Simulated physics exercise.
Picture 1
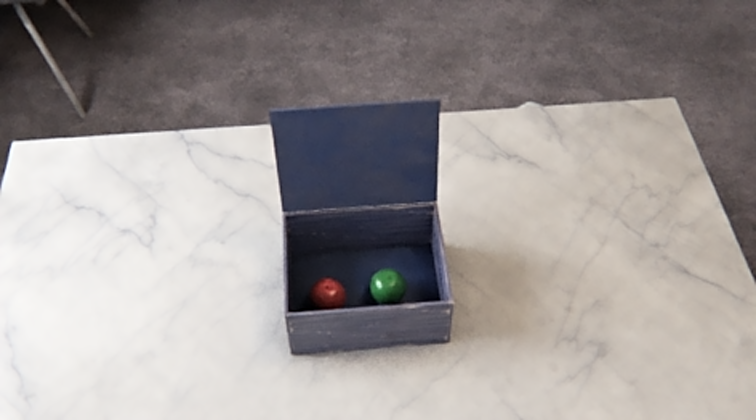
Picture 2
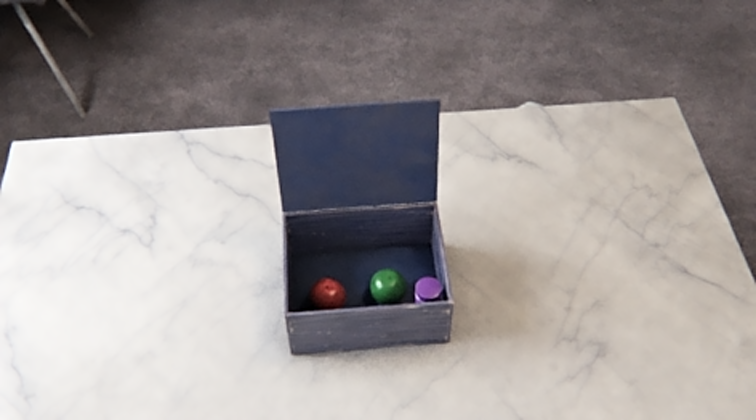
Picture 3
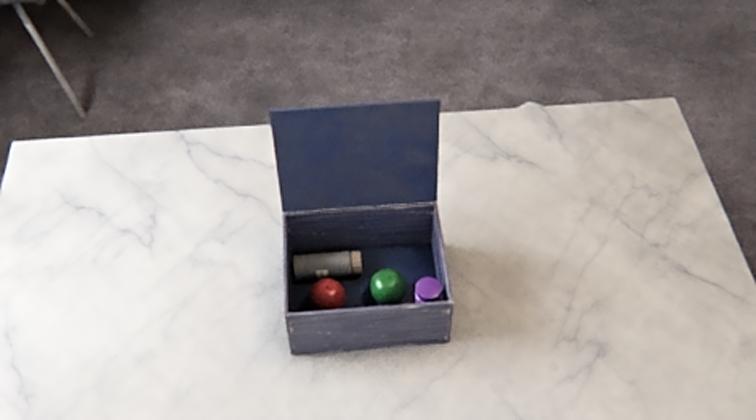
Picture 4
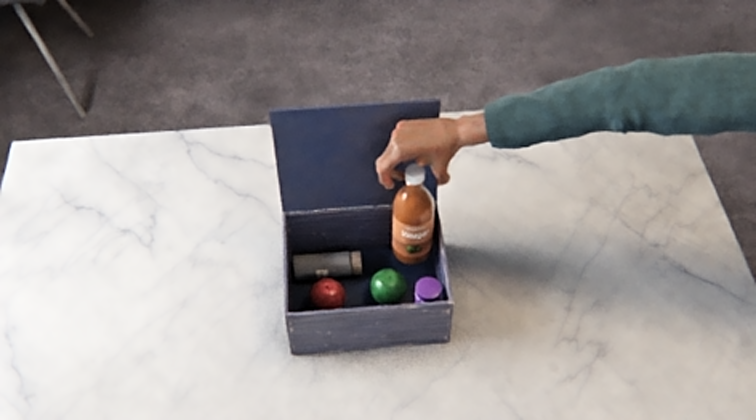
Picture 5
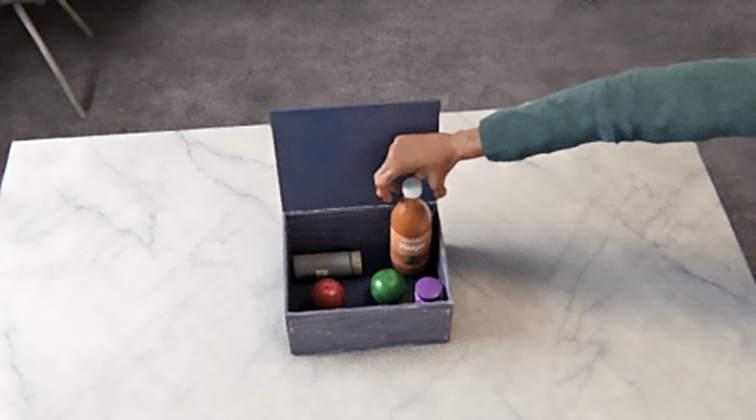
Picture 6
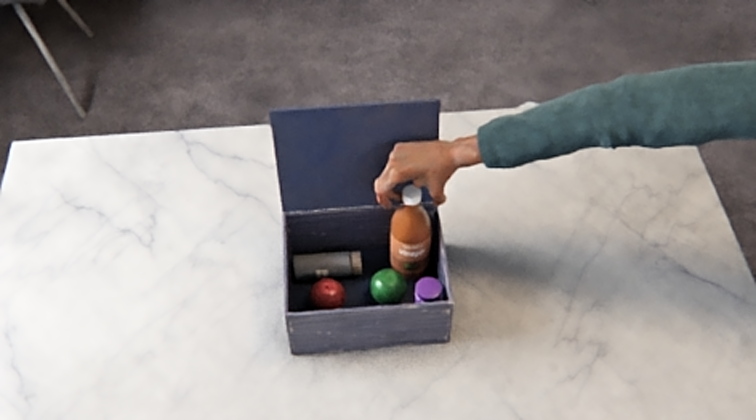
The footage shows an open box on a marble table holding a red apple and a green ball, then also a purple object and a grey shaker, before a hand lowers an orange bottle into the box's right side.
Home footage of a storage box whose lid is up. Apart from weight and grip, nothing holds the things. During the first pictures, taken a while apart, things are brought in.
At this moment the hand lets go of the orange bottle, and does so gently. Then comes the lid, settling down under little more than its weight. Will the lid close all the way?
No.
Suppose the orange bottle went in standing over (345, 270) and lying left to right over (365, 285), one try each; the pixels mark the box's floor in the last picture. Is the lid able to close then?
First try: It is held up; second try: It closes.
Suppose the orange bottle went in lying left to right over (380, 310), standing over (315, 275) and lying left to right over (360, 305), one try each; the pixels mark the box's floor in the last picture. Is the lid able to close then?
The first time the lid goes down fully, the second time it can't shut, and the third time it goes down fully.
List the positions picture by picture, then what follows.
In the first frame, the last thing is not in view yet.
In the second frame, the last thing is not in view yet; red apple (327, 297).
In the third frame, the last thing is not in view yet; grey shaker (328, 265).
In the fourth frame, coming down; orange bottle (414, 212); red apple (327, 297).
In the fifth frame, coming down; orange bottle (411, 224); grey shaker (328, 265).
In the sixth frame, in place under the hand; orange bottle (411, 231); red apple (327, 297).
Then, 1.30 s later than the last frame, lid 83° above the rim.
Then, 1.70 s later than the last frame, lid 52° above the rim; orange bottle tilted by 12° near (412, 240).
Then, 1.90 s later than the last frame, lid 29° above the rim; orange bottle tilted by 34° near (417, 259); purple shaker tilted by 4°.
Then, 2.10 s later than the last frame, lid 22° above the rim; orange bottle tilted by 49° near (410, 258); purple shaker tilted by 6°.
When it is over, lid 21° above the rim; lying over in the box, orange bottle; the other 4 as before. End places, in pixels of the last picture, orange bottle near (401, 259).
